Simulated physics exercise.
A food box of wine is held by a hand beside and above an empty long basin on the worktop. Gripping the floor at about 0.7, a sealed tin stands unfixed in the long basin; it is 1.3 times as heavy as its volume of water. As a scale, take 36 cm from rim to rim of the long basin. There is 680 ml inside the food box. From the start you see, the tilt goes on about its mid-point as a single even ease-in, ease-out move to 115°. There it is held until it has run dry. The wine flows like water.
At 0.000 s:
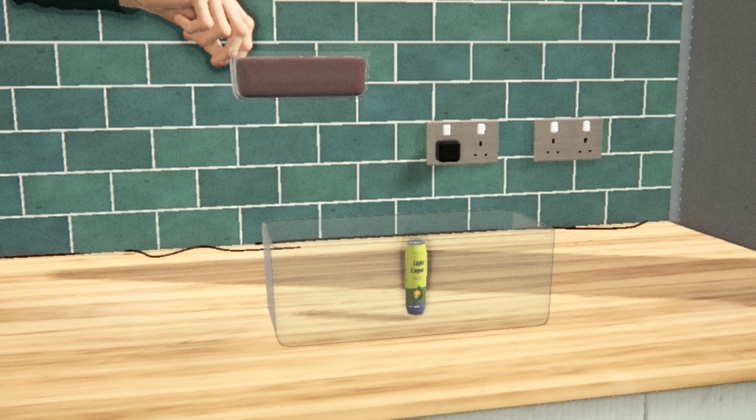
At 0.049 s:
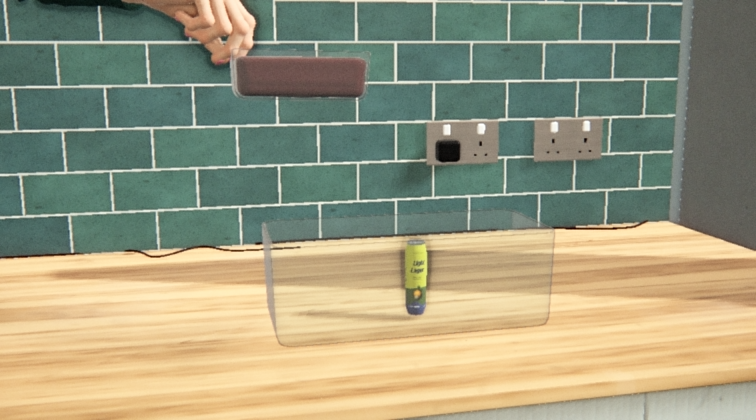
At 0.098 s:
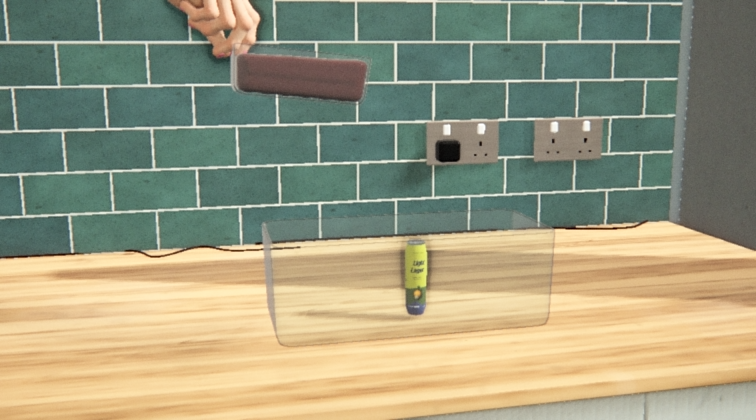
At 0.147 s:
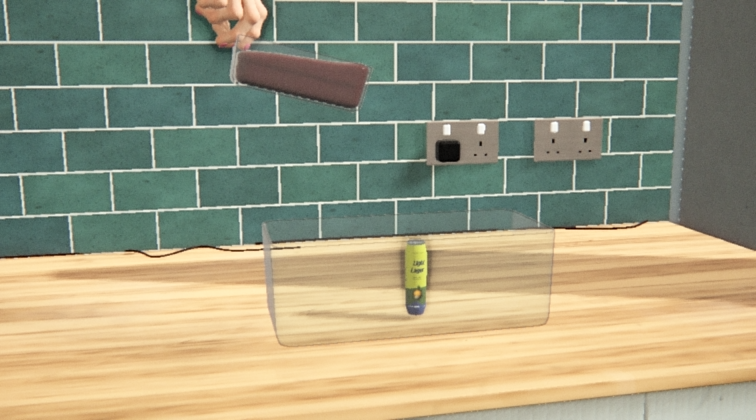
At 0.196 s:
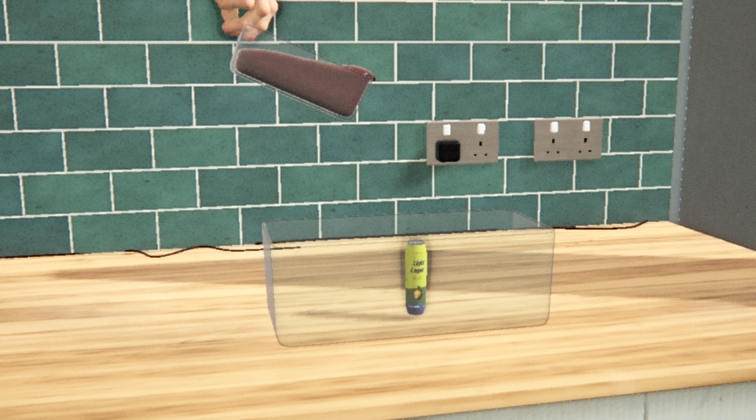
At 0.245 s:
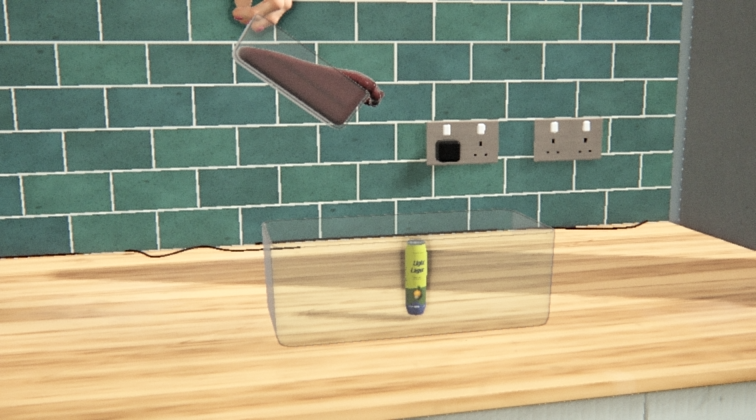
At first, a hand holds a clear box of dark red wine almost level above the left part of a long transparent basin, where a yellow-green tin stands. The hand steadily tilts the box down to the right, the wine shifts toward the lower end, and some begins pouring over the rim.
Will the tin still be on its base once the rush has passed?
Yes, it is still upright.
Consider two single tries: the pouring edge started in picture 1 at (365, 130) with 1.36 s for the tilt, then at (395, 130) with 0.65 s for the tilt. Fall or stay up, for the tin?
In the first try it remains standing; in the second it remains standing.
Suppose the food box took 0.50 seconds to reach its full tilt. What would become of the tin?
Tips over.
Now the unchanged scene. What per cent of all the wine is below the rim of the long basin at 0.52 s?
Estimate - around 46 in a hundred parts.
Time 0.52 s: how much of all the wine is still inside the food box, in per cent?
Near 5 in a hundred.
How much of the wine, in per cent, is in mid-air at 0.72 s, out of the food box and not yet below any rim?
Near 3 percent.
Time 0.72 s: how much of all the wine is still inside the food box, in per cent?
0 in a hundred, give or take.
By 0.52 s the tilt is 103° and 5 per cent is still to pour; the tin stands where it began.
By 0.72 s the tilt is 115° and 0 per cent is still to pour; the tin stands where it began.
By 0.92 s the tilt is 115° and 0 per cent is still to pour; the tin stands where it began.
By 1.15 s the tilt is 115° and 0 per cent is still to pour; the tin stands where it began.
At rest the tin stands where it began.
